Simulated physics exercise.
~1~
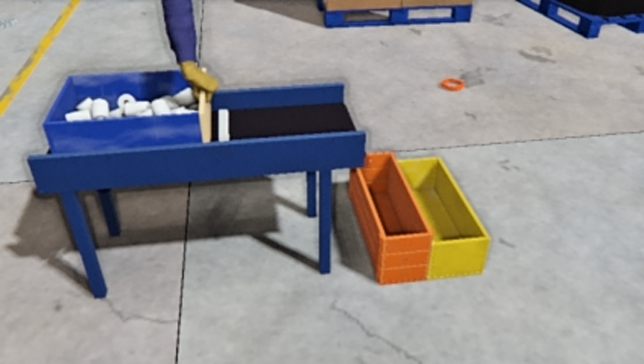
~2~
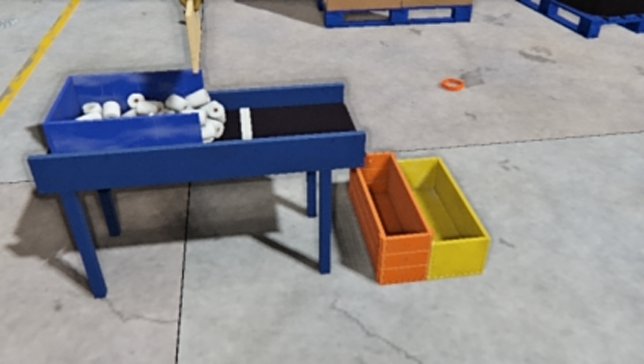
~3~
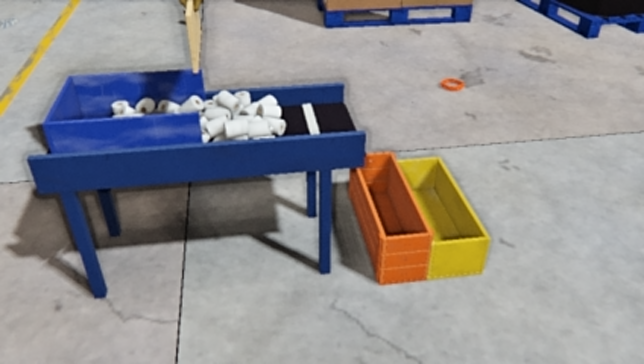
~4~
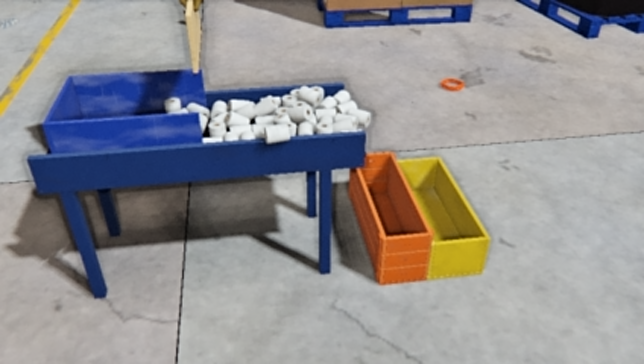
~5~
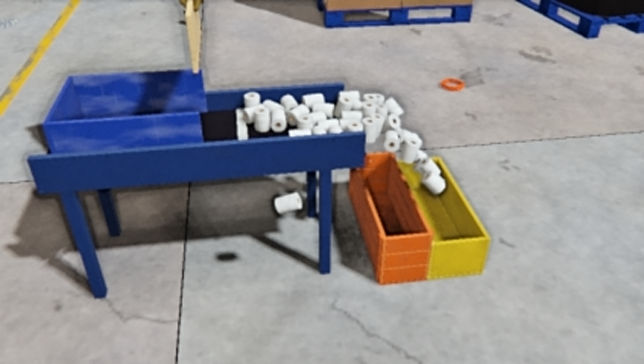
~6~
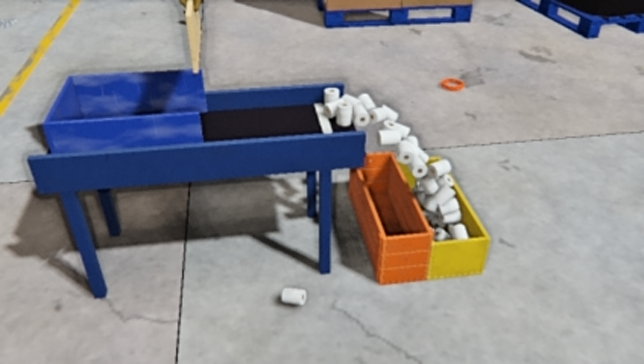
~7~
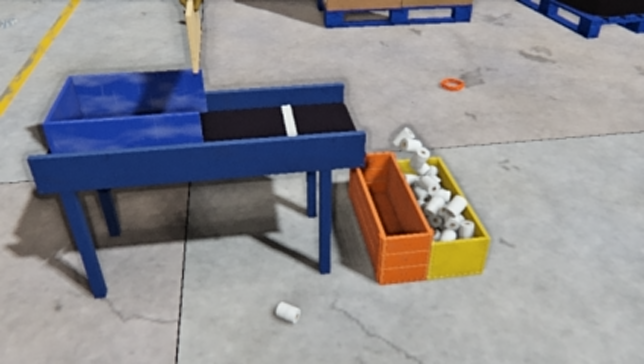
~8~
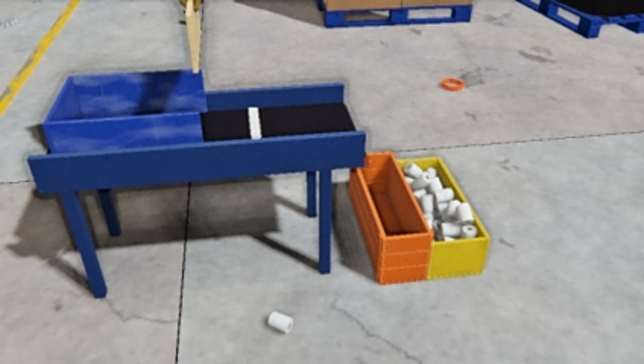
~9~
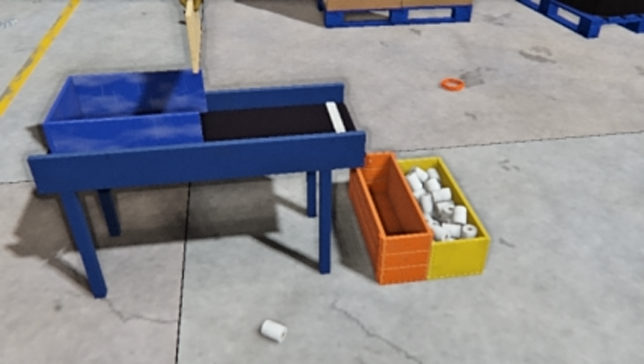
A blue conveyor table with a black belt stands on a grey concrete floor, seen from above at a fixed angle, with a blue pen of white paper rolls at its left and an orange box and a yellow tote by its right end. A gloved hand is at the wooden gate, which then stands raised. The rolls spill out and ride right along the belt. They pour off the far end into the yellow tote, while one drops below the table and rolls across the floor. Finally the rolls fill the tote, the orange box stays empty, and the stray lies in front.
